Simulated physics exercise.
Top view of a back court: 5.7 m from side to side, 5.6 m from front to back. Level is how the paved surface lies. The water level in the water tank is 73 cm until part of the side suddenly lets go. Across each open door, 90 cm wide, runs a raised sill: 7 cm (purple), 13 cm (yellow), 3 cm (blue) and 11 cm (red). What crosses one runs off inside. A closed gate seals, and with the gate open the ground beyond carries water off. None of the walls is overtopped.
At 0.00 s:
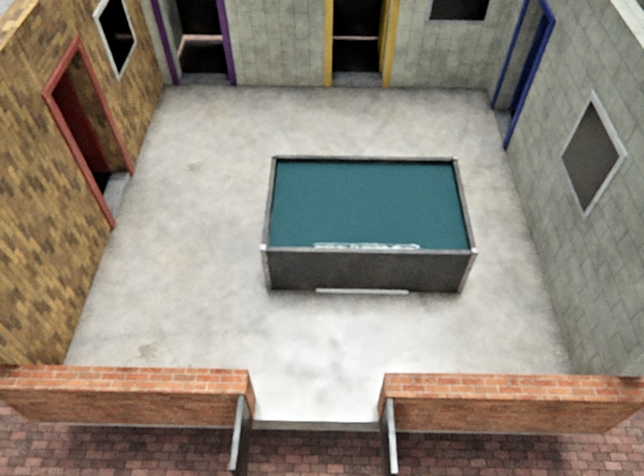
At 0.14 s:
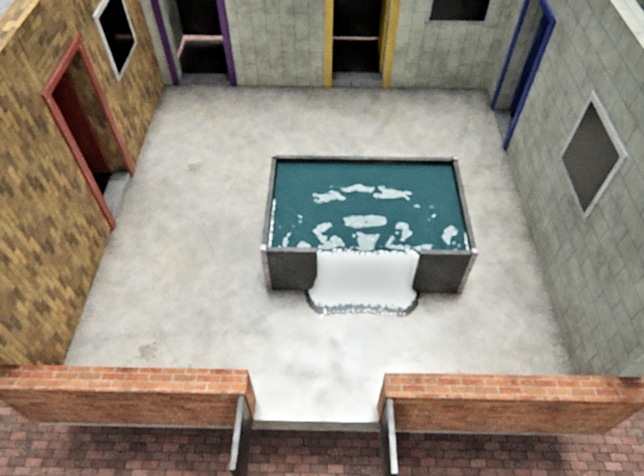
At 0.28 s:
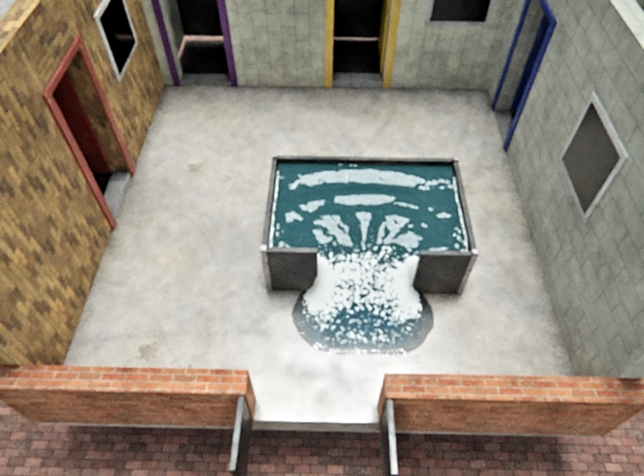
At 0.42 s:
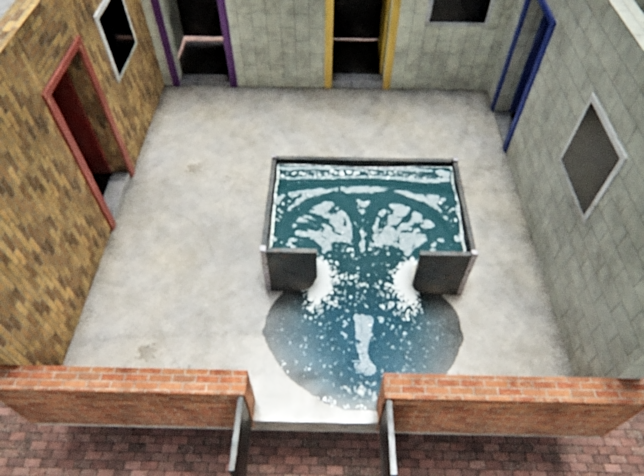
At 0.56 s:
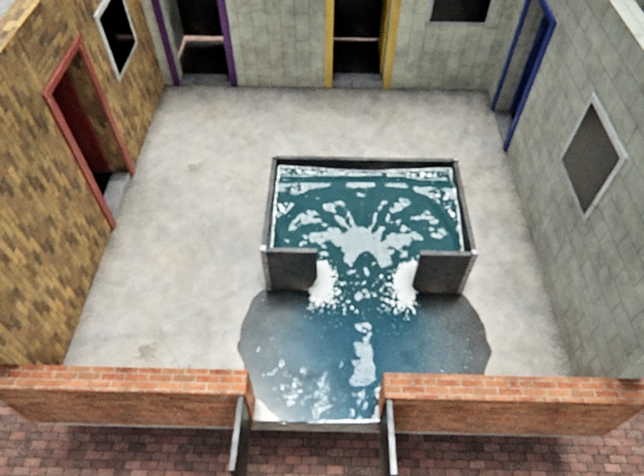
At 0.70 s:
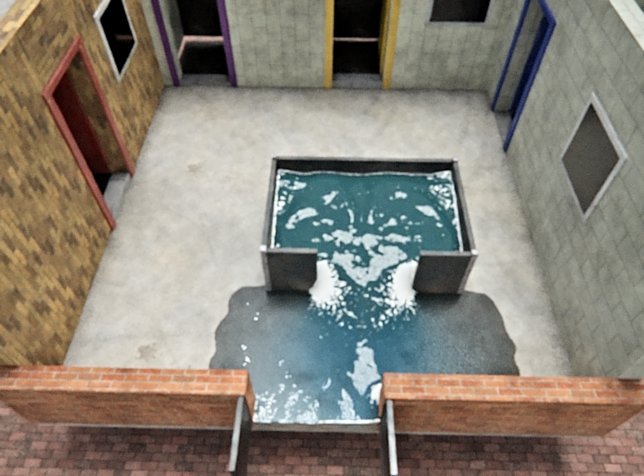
A dark-walled rectangular tank of teal water gives way at the middle of its near side, and white, foaming water pours through the gap onto the pale floor. The fixed, high view looks down into a courtyard with red, purple, yellow and blue doorways and low brick walls flanking a front opening. The dark, foam-flecked pool fans forward and sideways, reaching the brick walls and opening, while the tank's surface ripples and sinks.
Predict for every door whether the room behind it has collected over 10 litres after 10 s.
Purple door: Below the cap; yellow door: Below the cap; blue door: Above the cap; red door: Below the cap.
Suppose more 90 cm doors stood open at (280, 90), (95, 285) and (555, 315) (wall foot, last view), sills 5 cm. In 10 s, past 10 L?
First doorway falls short, second falls short, third gets there.
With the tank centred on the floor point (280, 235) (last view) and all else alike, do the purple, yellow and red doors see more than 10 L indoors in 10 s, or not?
Measured against that limit, purple comes out beyond it, yellow short of it and red short of it.
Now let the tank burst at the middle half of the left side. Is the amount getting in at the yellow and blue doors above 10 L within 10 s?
The yellow door comes out less than that and the blue door more than that.
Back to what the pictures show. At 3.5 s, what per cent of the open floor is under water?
Some 45 per cent of the floor is wet.
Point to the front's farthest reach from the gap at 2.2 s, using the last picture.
Roughly at pixel (54, 393).
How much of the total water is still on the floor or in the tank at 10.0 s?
48 %.
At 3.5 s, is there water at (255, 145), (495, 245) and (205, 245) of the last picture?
Listed in turn: Spared so far / swamped / spared so far.
After 1.4 s water covers 15 % of the floor and is deepest (43 cm) near (573, 405); purple door not reached, yellow door not reached, blue door not reached, red door not reached.
After 2.2 s water covers 25 % of the floor and is deepest (32 cm) near (556, 404); purple door not reached, yellow door not reached, blue door not reached, red door not reached.
After 3.5 s water covers 45 % of the floor and is deepest (23 cm) near (573, 405); purple door not reached, yellow door not reached, blue door 3 cm at the sill, 0 L in, red door 1 cm at the sill, 0 L in.
After 6.0 s water covers 60 % of the floor and is deepest (14 cm) near (481, 90); purple door not reached, yellow door 6 cm at the sill, 0 L in, blue door 5 cm at the sill, 4 L in, red door 2 cm at the sill, 0 L in.
After 10.0 s water covers 85 % of the floor and is deepest (7 cm) near (163, 125); purple door 5 cm at the sill, 0 L in, yellow door 4 cm at the sill, 0 L in, blue door 5 cm at the sill, 25 L in, red door 1 cm at the sill, 0 L in.
